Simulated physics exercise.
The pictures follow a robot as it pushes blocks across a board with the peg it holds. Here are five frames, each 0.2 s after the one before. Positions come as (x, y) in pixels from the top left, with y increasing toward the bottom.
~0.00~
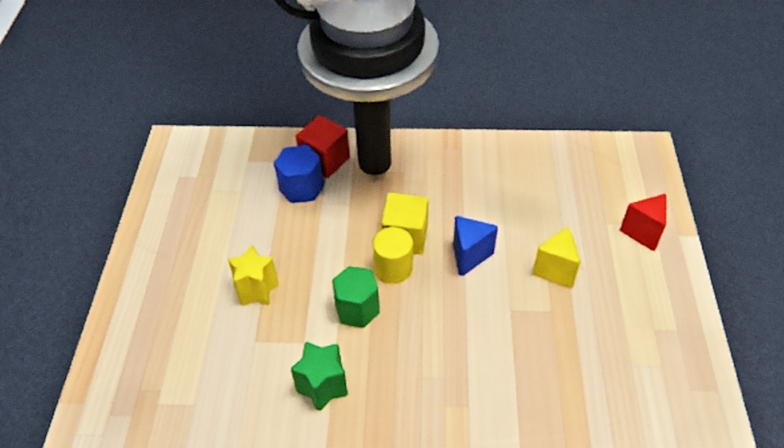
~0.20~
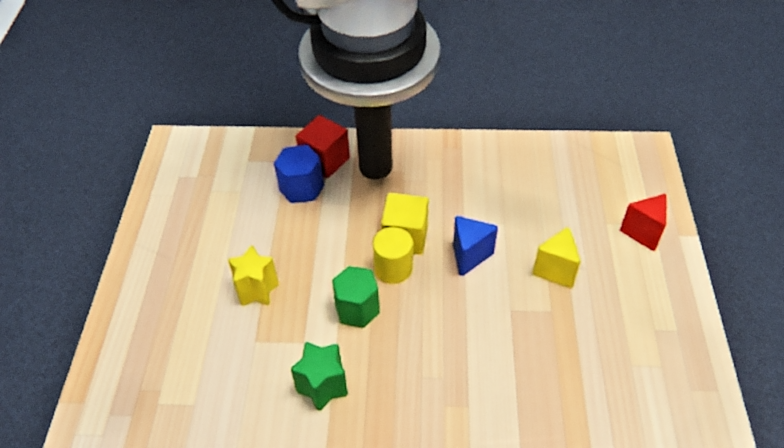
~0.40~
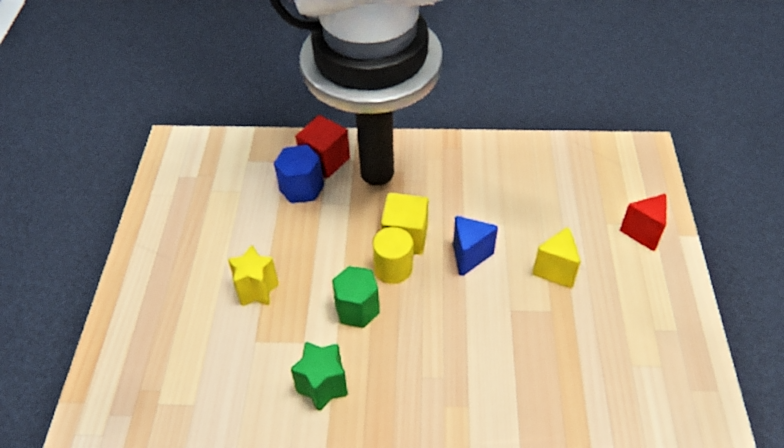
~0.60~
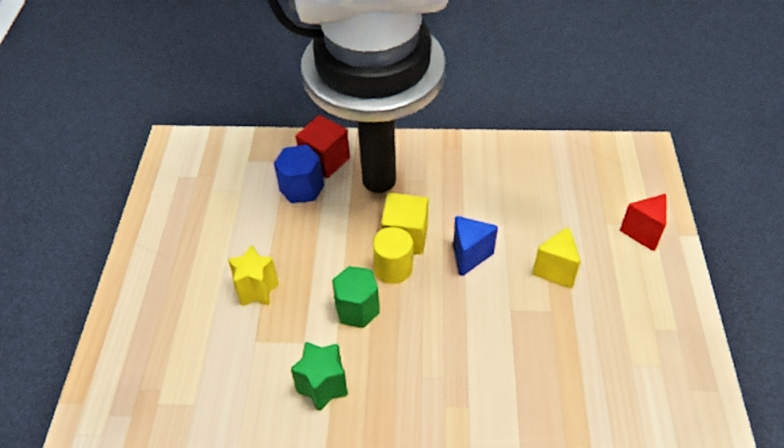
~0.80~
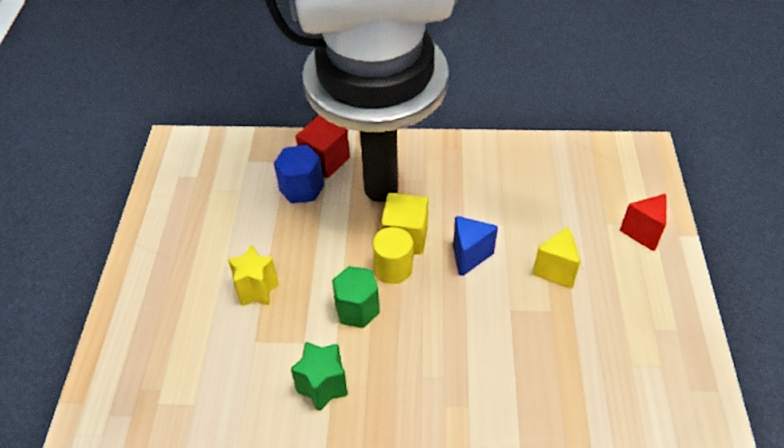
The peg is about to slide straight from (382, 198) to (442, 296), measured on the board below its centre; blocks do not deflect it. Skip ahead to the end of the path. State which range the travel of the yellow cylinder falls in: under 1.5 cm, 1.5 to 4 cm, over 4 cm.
Distance: 1.5 to 4 cm.
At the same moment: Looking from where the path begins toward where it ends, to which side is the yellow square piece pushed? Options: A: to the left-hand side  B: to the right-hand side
Option A.
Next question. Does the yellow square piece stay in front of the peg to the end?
Yes, I think so.
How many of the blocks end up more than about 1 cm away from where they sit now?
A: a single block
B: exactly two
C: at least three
B: Exactly two.
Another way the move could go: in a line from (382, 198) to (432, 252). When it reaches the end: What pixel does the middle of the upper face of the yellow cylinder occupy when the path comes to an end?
My prediction: (398, 279).
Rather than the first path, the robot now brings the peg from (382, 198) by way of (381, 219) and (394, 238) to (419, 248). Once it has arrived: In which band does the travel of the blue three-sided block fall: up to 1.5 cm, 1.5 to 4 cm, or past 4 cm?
I'd go with under 1.5 cm for this block.
On the path given first. One third of the way, peg (401, 220); yellow cylinder (397, 266); yellow square piece (424, 233).
Two thirds of the way, peg (421, 253); yellow cylinder (398, 272); yellow square piece (448, 262), turned 40° anticlockwise.
At the end, peg (442, 288); yellow cylinder (398, 272); yellow square piece (479, 293), turned 65° anticlockwise; blue three-sided block unmoved.
